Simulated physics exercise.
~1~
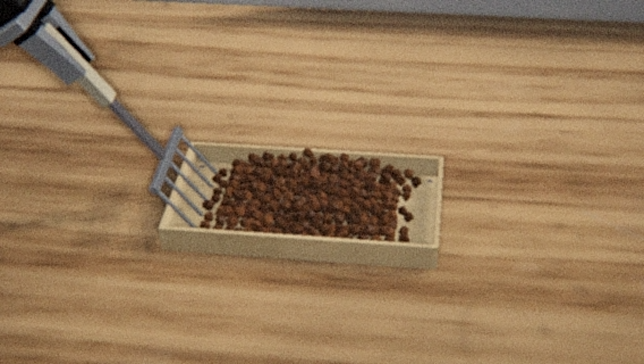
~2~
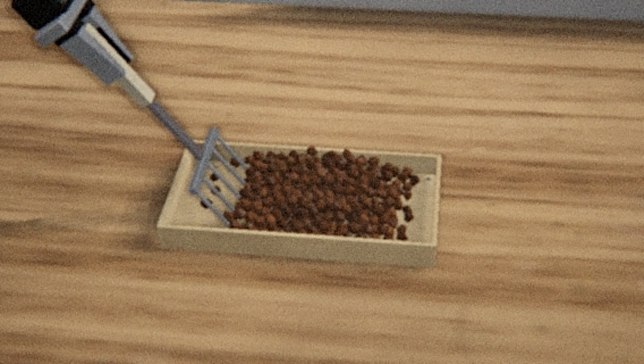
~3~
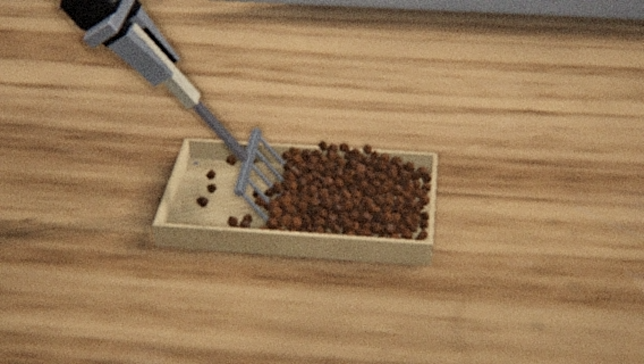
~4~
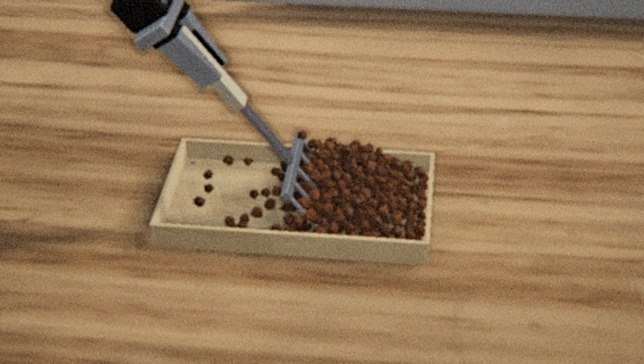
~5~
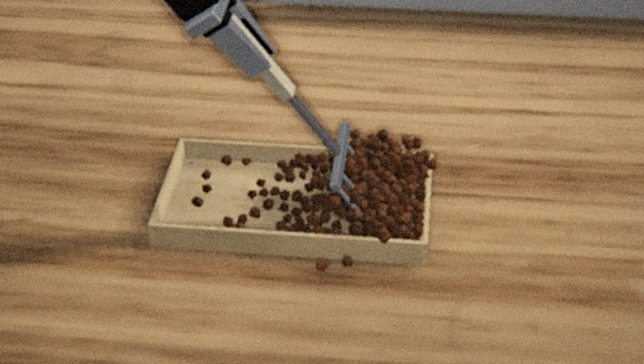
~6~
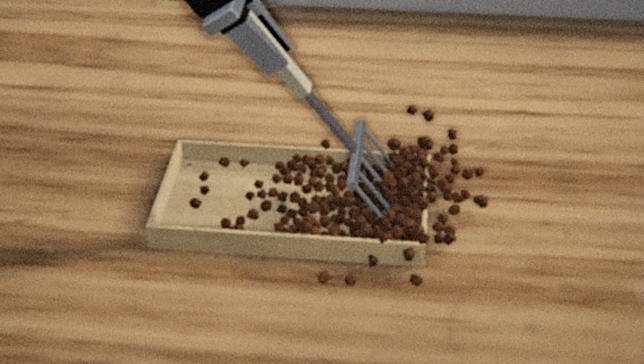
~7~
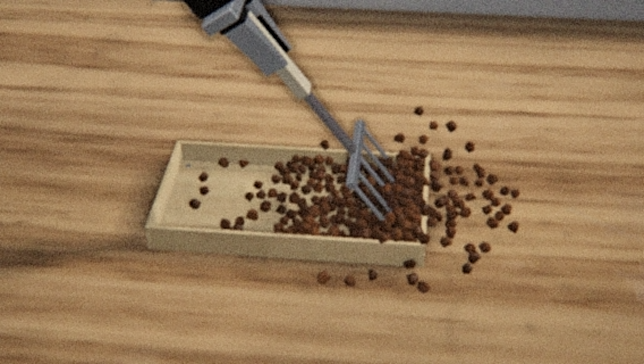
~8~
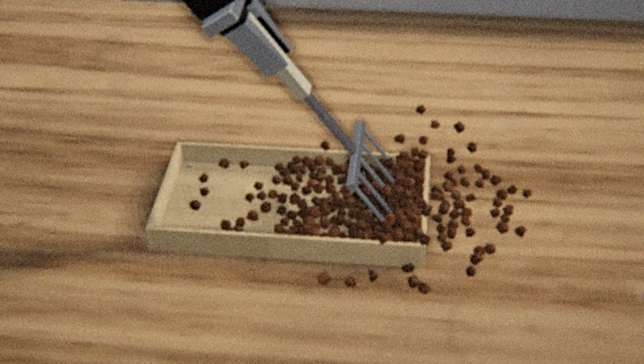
On a wooden surface, a rake pushes brown pellets right along a tray, spilling some over the end.
